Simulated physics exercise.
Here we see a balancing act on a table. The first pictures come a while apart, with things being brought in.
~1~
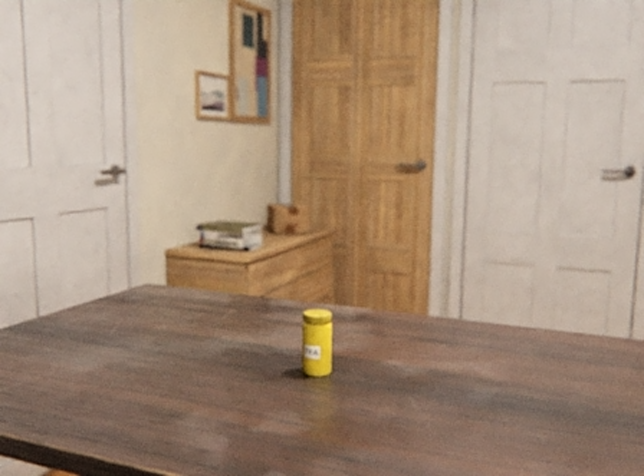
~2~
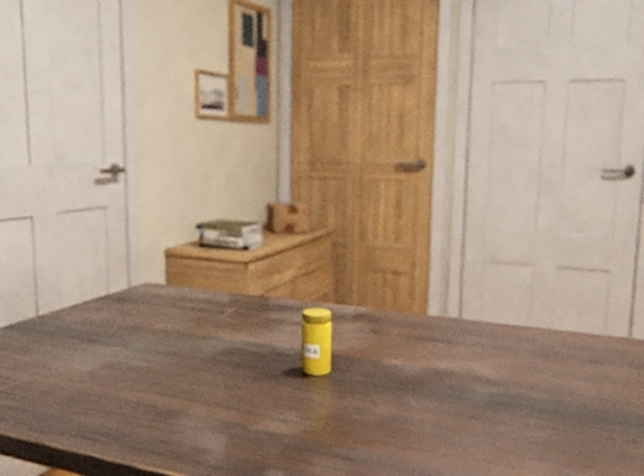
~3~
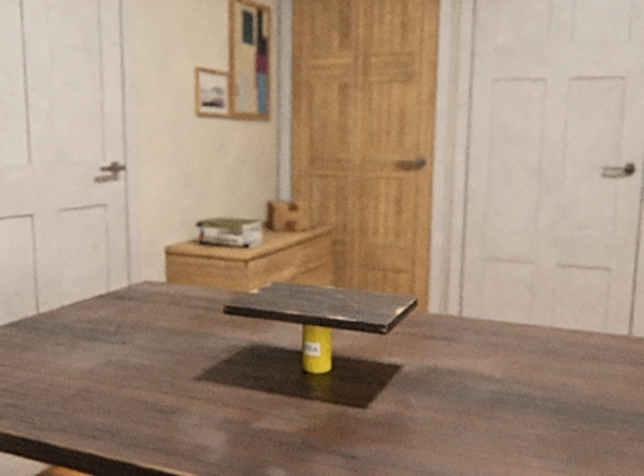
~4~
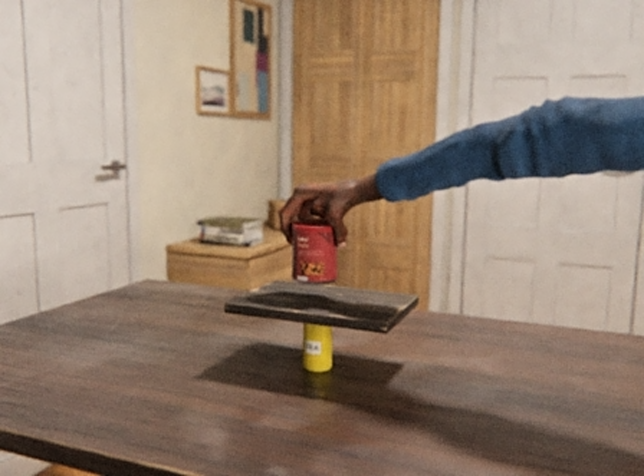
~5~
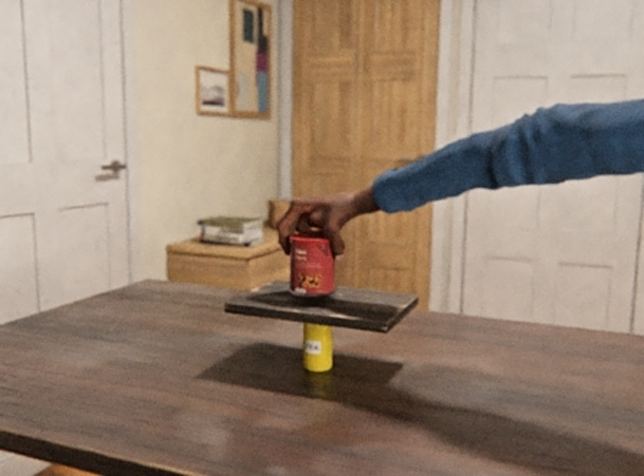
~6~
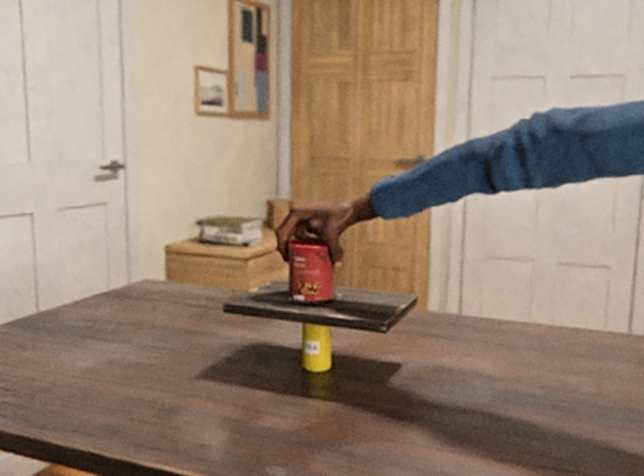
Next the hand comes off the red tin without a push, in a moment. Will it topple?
No, ends intact.
Then, 0.20 s past the last view, nothing moves.
Then, 0.40 s past the last view, red tin resting near (311, 272).
Finally, all 3 still in place. Final places as the last picture's camera would see them, red tin near (311, 272). The stack holds.
